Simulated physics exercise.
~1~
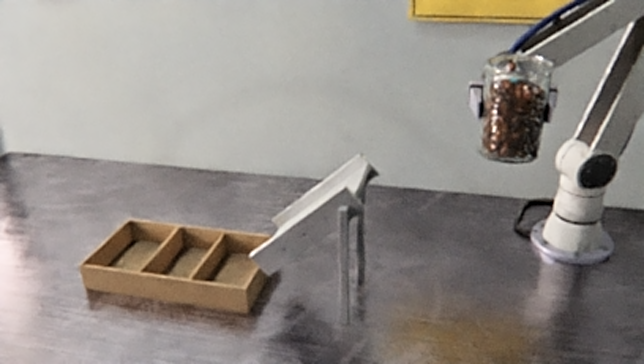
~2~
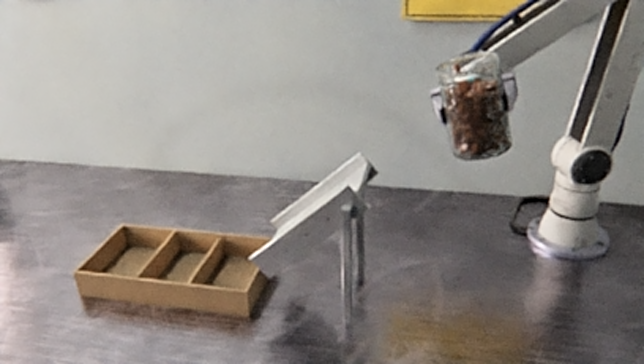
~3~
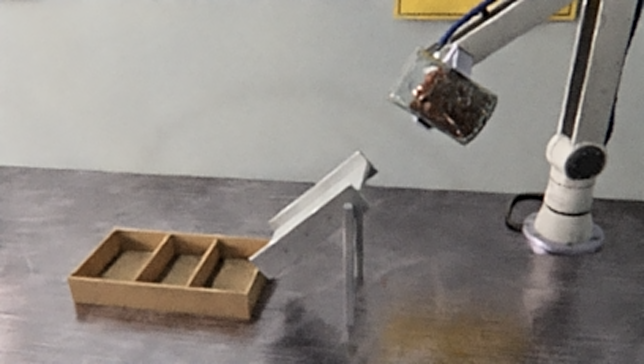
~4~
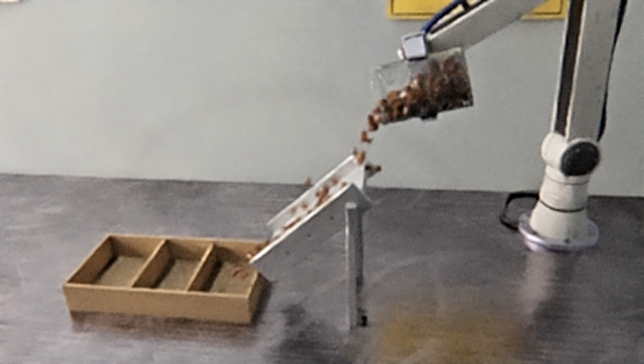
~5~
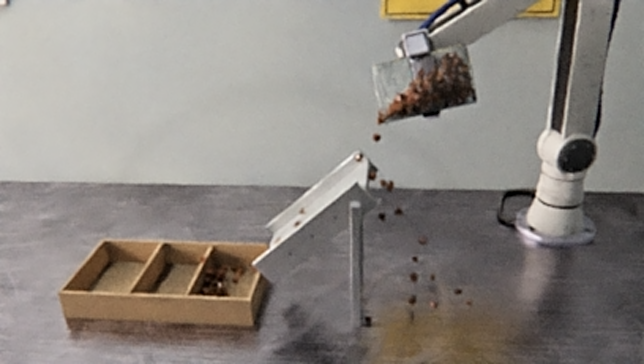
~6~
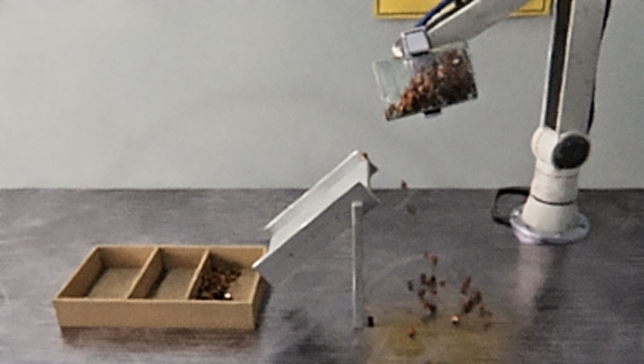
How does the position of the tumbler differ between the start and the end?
At the start the tumbler is held upright, and at the end it is tipped onto its side in the robot arm's grip.
